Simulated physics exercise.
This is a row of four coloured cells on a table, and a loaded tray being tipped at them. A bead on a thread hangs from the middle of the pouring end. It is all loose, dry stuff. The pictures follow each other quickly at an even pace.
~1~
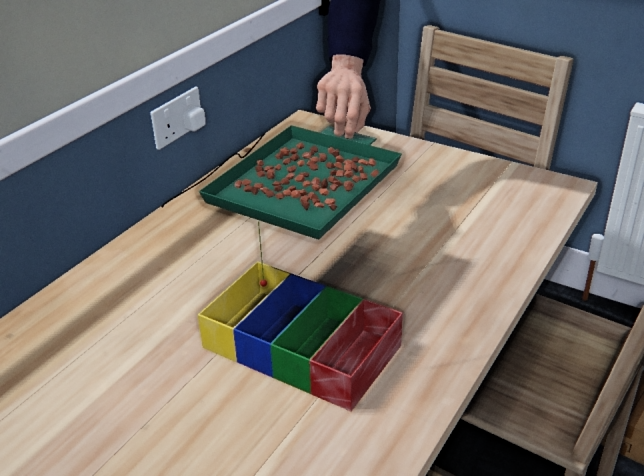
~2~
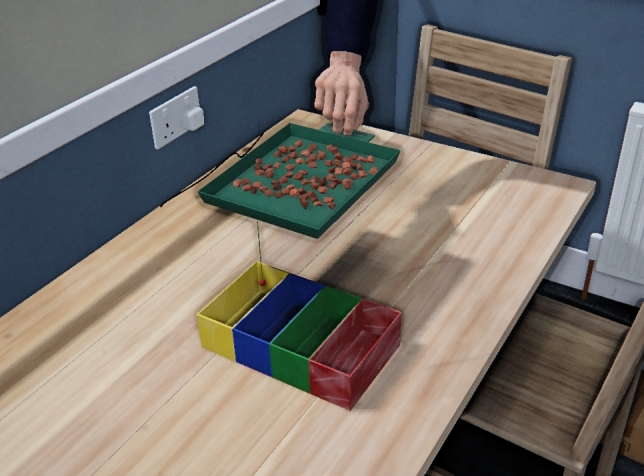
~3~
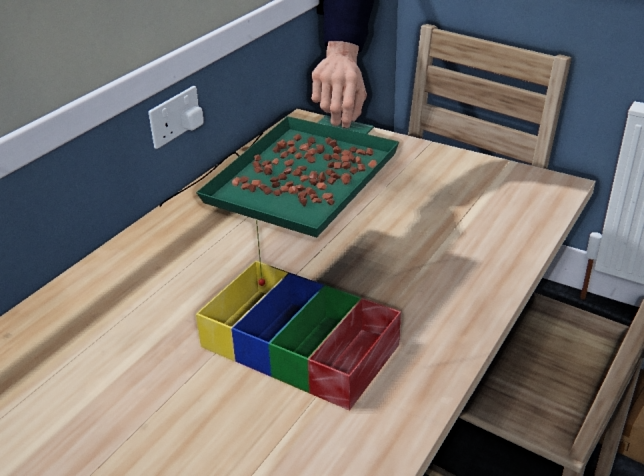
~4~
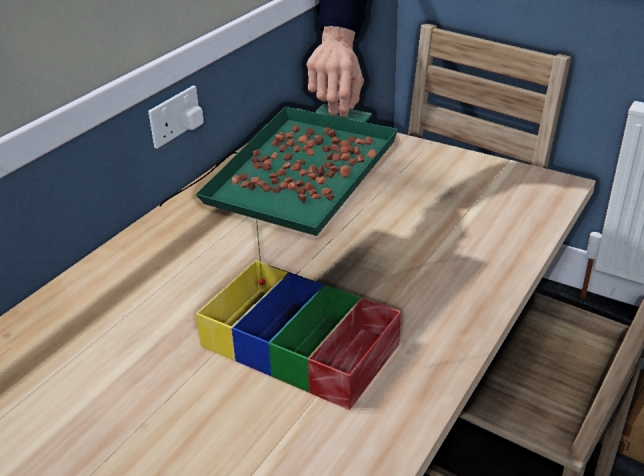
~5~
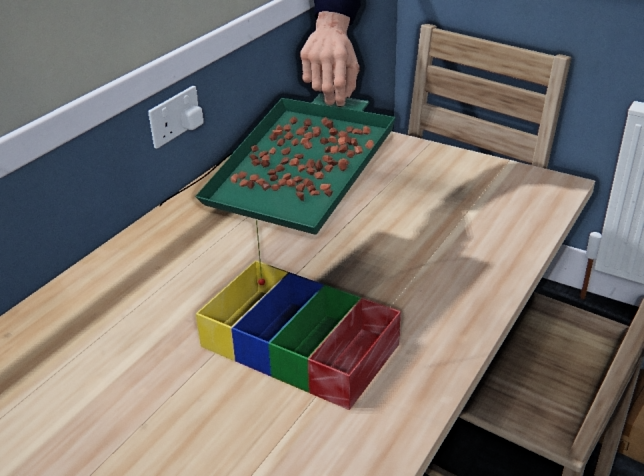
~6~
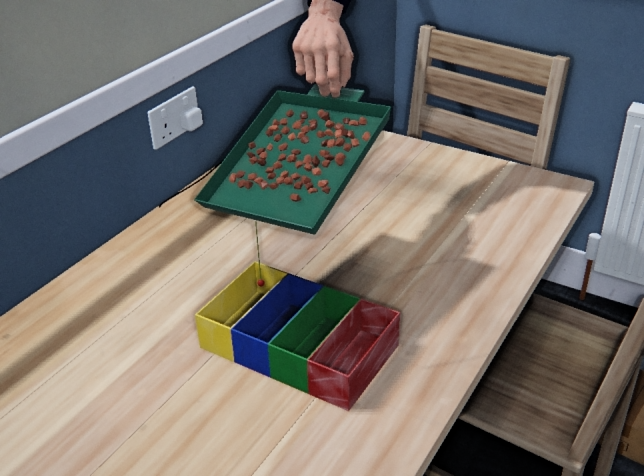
A hand slowly raised the back of a green tray scattered with small reddish-brown bits, tilting it toward its front left corner, while the yellow, blue, green and red boxes stayed still on the table.
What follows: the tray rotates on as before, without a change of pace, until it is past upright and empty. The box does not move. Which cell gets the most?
The yellow one ends fullest.
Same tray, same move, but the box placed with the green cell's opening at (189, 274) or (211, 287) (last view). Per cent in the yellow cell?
Roughly 0 per cent, and 0 per cent.
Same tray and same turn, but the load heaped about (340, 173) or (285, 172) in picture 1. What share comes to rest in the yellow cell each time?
In turn 40 and 30 in a hundred.
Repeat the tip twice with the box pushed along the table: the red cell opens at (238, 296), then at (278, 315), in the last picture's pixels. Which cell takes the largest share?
In turn: The green cell; the cell in blue.
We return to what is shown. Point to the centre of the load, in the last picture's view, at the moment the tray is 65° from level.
Close to (231, 206).
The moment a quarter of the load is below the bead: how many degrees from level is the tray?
At about 85°.
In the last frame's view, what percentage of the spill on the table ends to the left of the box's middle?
Close to 100 per cent.
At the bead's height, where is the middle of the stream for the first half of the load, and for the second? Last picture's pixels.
Around (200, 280) and then (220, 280).
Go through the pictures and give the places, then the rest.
In the first frame, corners of the pouring end (204, 190) and (318, 227), level; middle of the load (305, 174), bits of crushed brick; bead on its thread (264, 283); yellow cell (218, 335); blue cell (253, 350); green cell (291, 366); red cell (331, 382).
In the second frame, corners of the pouring end (203, 190) and (317, 226), level; middle of the load (303, 173).
In the third frame, corners of the pouring end (202, 191) and (315, 225), tipped barely, lowest at the left corner; middle of the load (302, 168).
In the fourth frame, corners of the pouring end (201, 193) and (314, 224), tipped a little, lowest at the left corner; middle of the load (301, 162).
In the fifth frame, corners of the pouring end (200, 195) and (313, 224), tipped clearly, lowest at the left corner; middle of the load (299, 156).
In the sixth frame, corners of the pouring end (199, 198) and (311, 224), tipped clearly, lowest at the left corner; middle of the load (296, 152); yellow cell (215, 335); blue cell (251, 350); green cell (289, 366); red cell (328, 382).
Just after the last frame, tray tipped steeply; almost all on the tray; about a tenth falling or outside the box.
A moment on, tray tipped past a quarter turn; roughly a quarter on the tray; about a tenth in the yellow cell; just a few in the blue cell; roughly two thirds falling or outside the box.
Further on, tray tipped past a quarter turn; roughly a third in the yellow cell; about a tenth in the blue cell; roughly two thirds falling or outside the box.
When it is over, tray tipped past a quarter turn; roughly a third in the yellow cell; about a tenth in the blue cell; not one in the red cell; not one in the green cell; roughly two thirds outside the box.
